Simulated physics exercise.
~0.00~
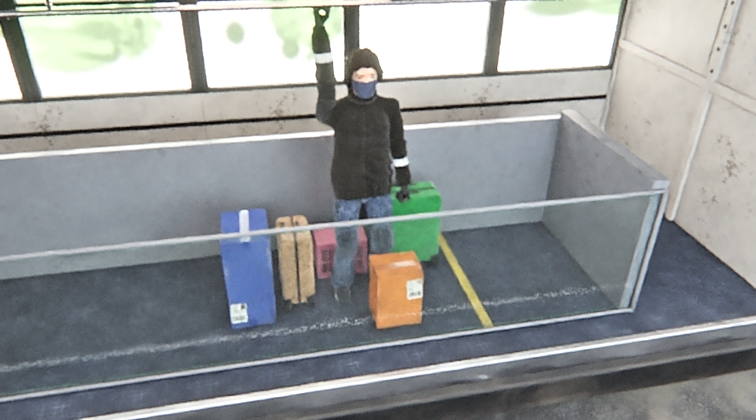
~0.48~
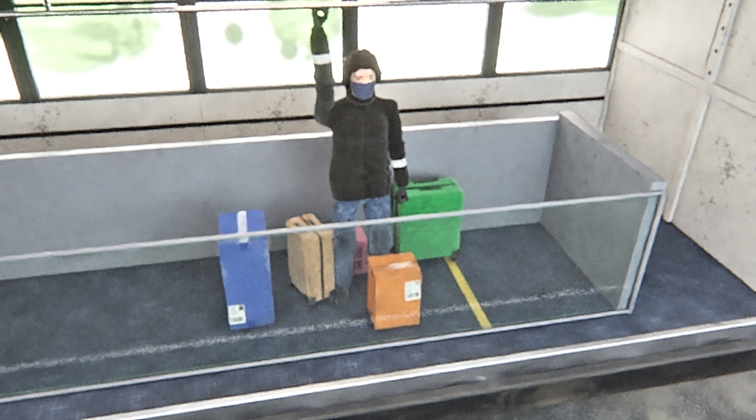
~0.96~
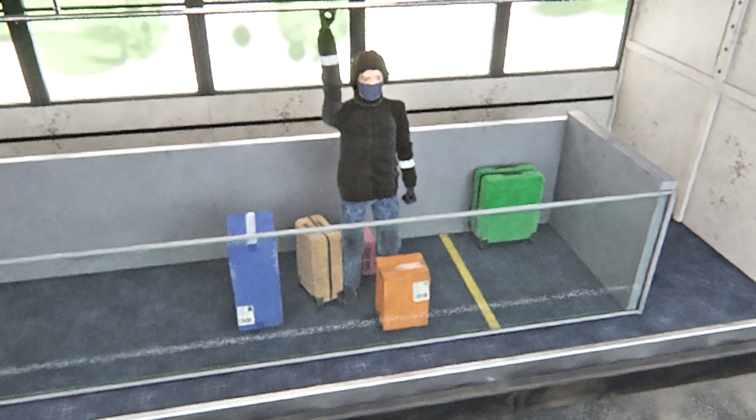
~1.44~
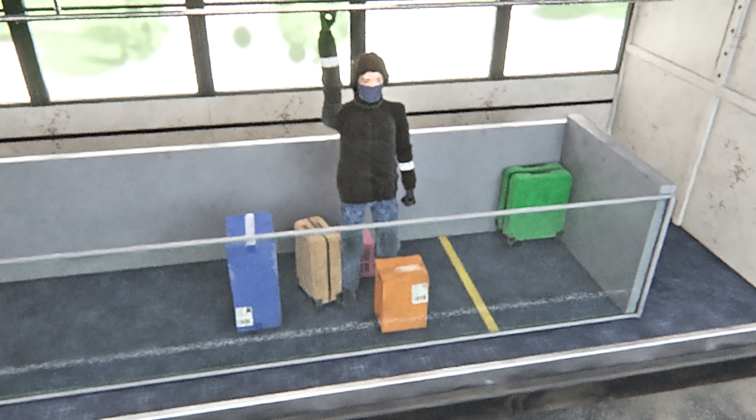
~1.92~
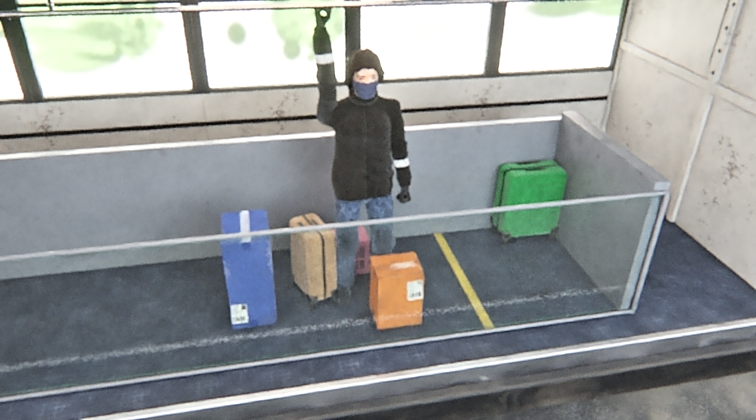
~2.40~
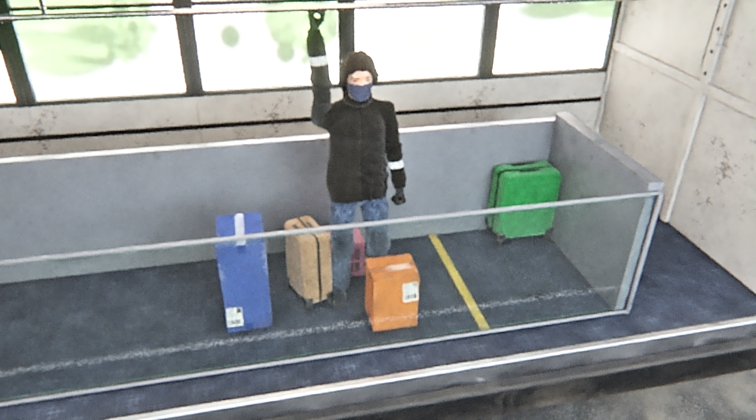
We see a masked figure holding an overhead bar among several bags as a green wheeled case rolls right, past the yellow line, while a brown case shifts slightly right. The green case stops near the right wall, and the brown case ends short of the line.
